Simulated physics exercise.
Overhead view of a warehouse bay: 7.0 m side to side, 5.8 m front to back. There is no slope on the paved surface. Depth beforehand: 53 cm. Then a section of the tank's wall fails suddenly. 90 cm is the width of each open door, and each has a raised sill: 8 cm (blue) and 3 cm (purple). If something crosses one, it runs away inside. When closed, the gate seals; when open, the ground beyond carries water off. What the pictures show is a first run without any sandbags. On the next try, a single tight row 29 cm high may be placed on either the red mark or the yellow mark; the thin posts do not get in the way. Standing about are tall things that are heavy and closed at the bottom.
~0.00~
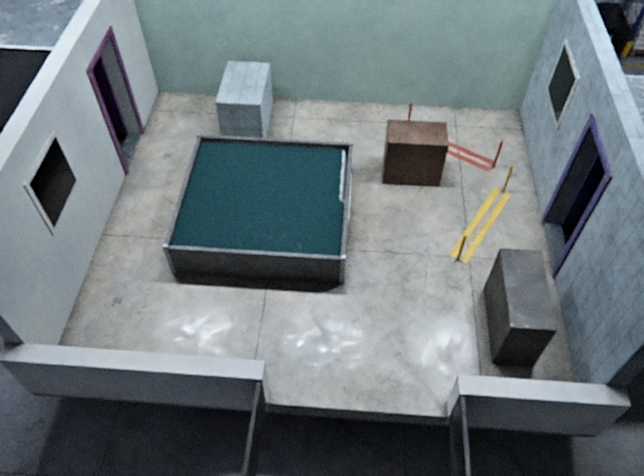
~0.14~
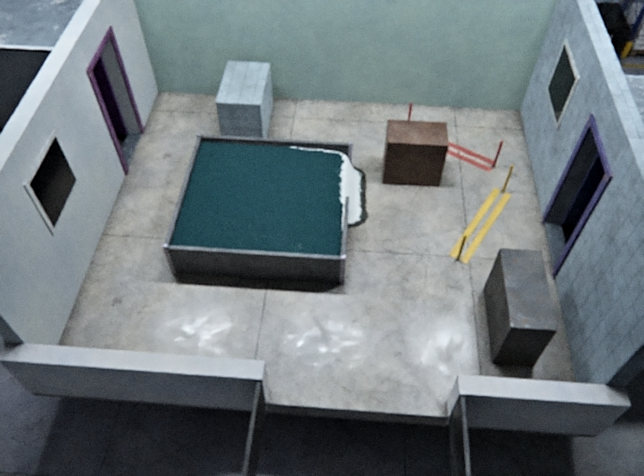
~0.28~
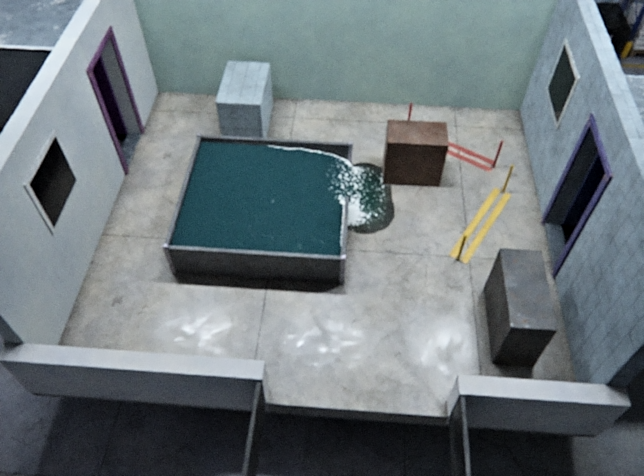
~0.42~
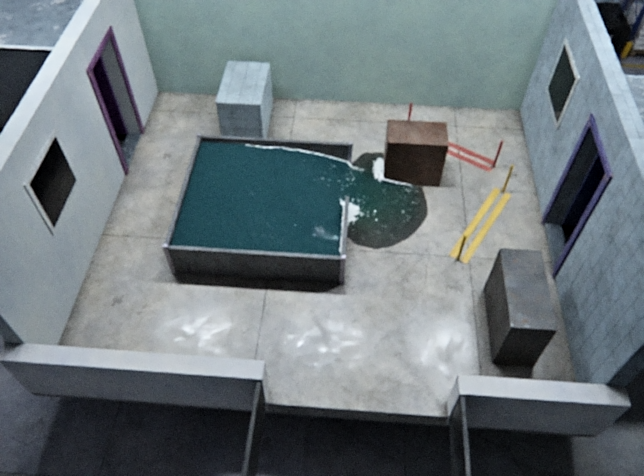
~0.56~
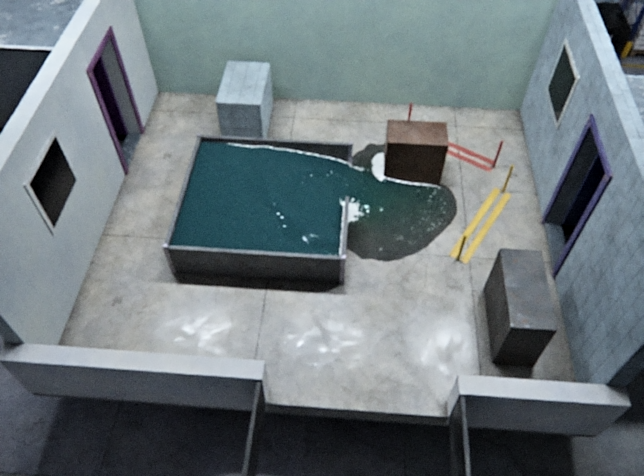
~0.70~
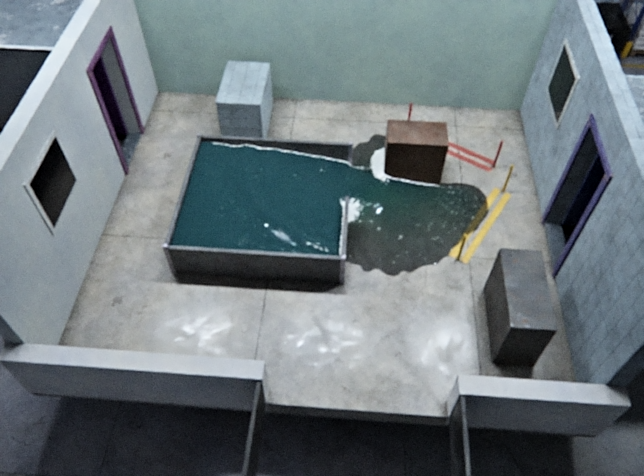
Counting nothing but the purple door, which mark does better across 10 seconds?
Red.
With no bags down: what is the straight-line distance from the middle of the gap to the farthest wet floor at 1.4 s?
I'd say close to 3.2 m.
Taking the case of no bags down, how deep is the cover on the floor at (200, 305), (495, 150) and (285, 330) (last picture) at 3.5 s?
About 0, 4, 0 cm.
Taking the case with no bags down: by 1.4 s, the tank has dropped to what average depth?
Depth works out to some 42 centimetres, on average.
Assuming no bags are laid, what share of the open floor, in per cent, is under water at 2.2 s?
Wet fraction: Around 30 %.
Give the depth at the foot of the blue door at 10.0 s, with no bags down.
11.5 cm.
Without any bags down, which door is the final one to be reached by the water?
It is the purple one.
After 1.4 s water covers 25 % of the floor and is deepest (41 cm) near (380, 181) in the run without bags; in at the purple door, 0 L with no bags, 0 L with the row on red, 0 L on yellow.
After 2.2 s water covers 30 % of the floor and is deepest (37 cm) near (380, 181) in the run without bags; in at the purple door, 0 L with no bags, 0 L with the row on red, 0 L on yellow.
After 3.5 s water covers 45 % of the floor and is deepest (25 cm) near (380, 181) in the run without bags; in at the purple door, 0 L with no bags, 0 L with the row on red, 0 L on yellow.
After 6.0 s water covers 70 % of the floor and is deepest (19 cm) near (380, 181) in the run without bags; in at the purple door, 0 L with no bags, 0 L with the row on red, 0 L on yellow.
After 10.0 s water covers 100 % of the floor and is deepest (14 cm) near (277, 106) in the run without bags; in at the purple door, 1 L with no bags, 1 L with the row on red, 16 L on yellow.
